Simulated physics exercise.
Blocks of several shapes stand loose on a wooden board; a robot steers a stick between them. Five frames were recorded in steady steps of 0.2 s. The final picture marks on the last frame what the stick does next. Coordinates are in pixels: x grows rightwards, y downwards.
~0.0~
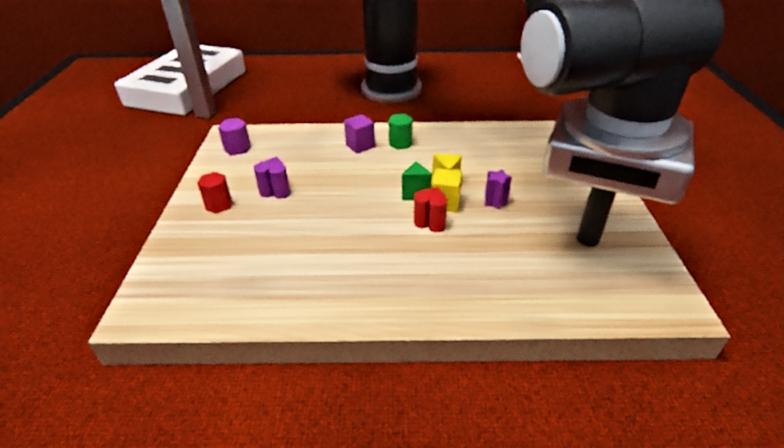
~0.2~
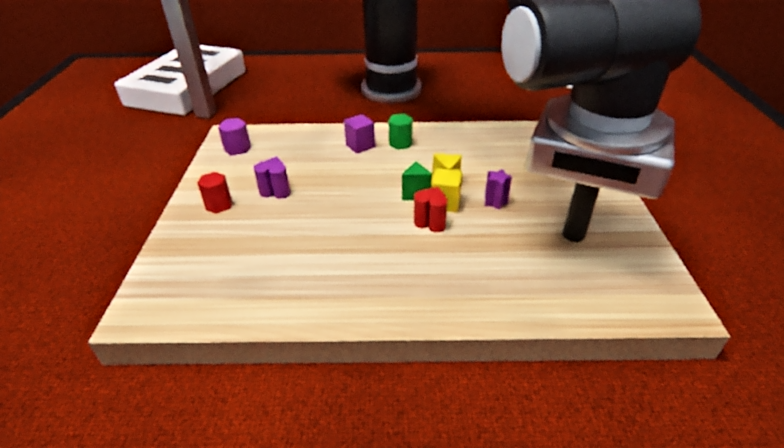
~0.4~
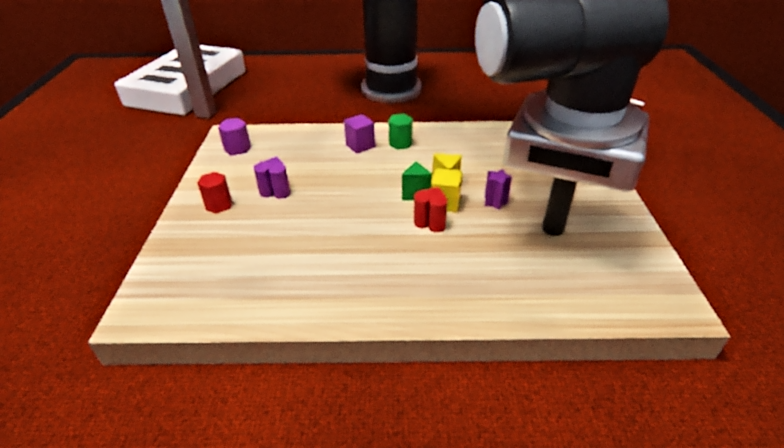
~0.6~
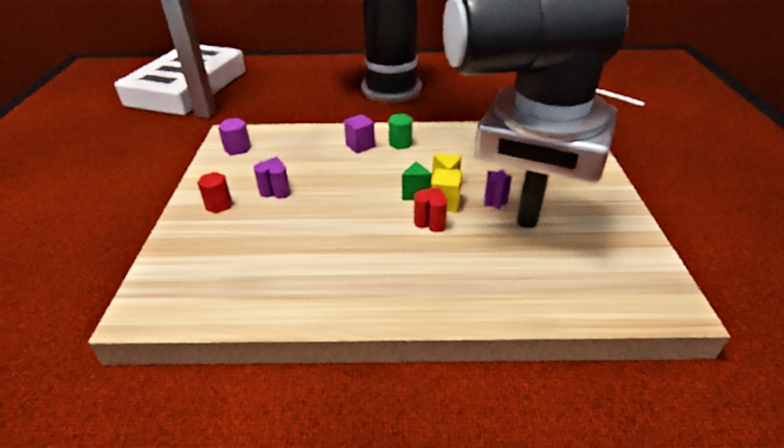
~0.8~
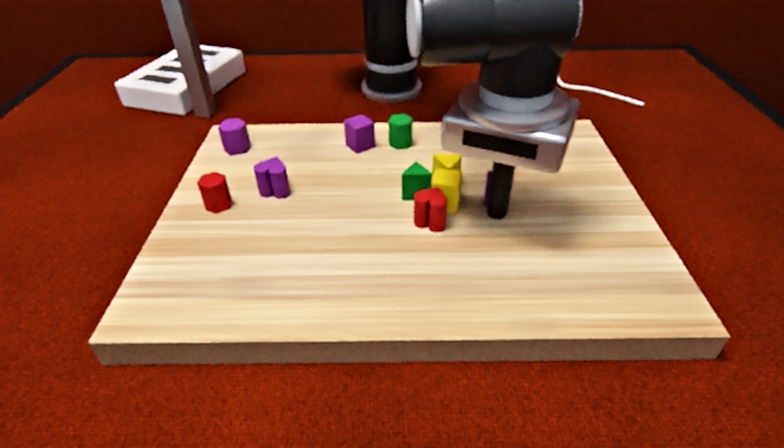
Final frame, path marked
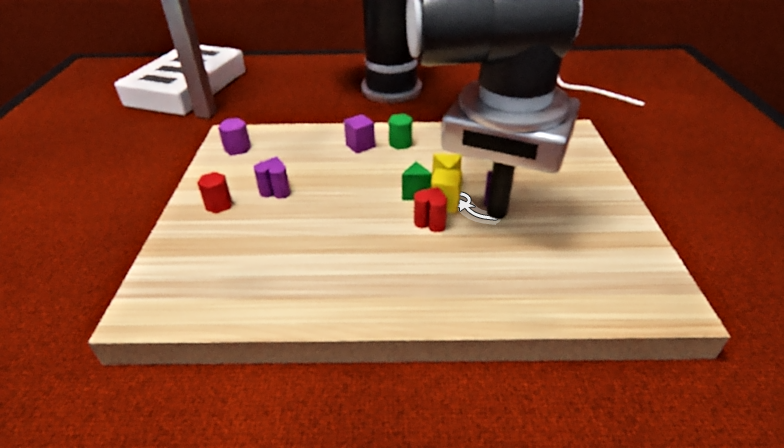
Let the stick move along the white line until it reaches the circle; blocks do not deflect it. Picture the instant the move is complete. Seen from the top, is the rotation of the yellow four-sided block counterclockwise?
Yes, it checks out.
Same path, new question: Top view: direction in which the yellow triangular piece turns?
From above, the yellow triangular piece will be seen to turn clockwise.
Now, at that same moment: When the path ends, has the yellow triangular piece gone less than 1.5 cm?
It seems so.
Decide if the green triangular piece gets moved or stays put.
It shifts.
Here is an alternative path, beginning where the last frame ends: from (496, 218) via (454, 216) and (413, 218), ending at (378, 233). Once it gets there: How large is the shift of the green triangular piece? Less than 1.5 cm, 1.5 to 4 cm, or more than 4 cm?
Ends under 1.5 cm away.
The drawn path runs from (496, 218) over (479, 216) and (467, 208) to (459, 200).
On the path given first. Halfway along, stick at (472, 207); nothing pushed yet.
At the end, stick at (460, 194); green triangular piece at (409, 168); yellow four-sided block at (437, 172), turned 25° anticlockwise; yellow triangular piece at (446, 156), turned 30° clockwise; purple star block not moved.
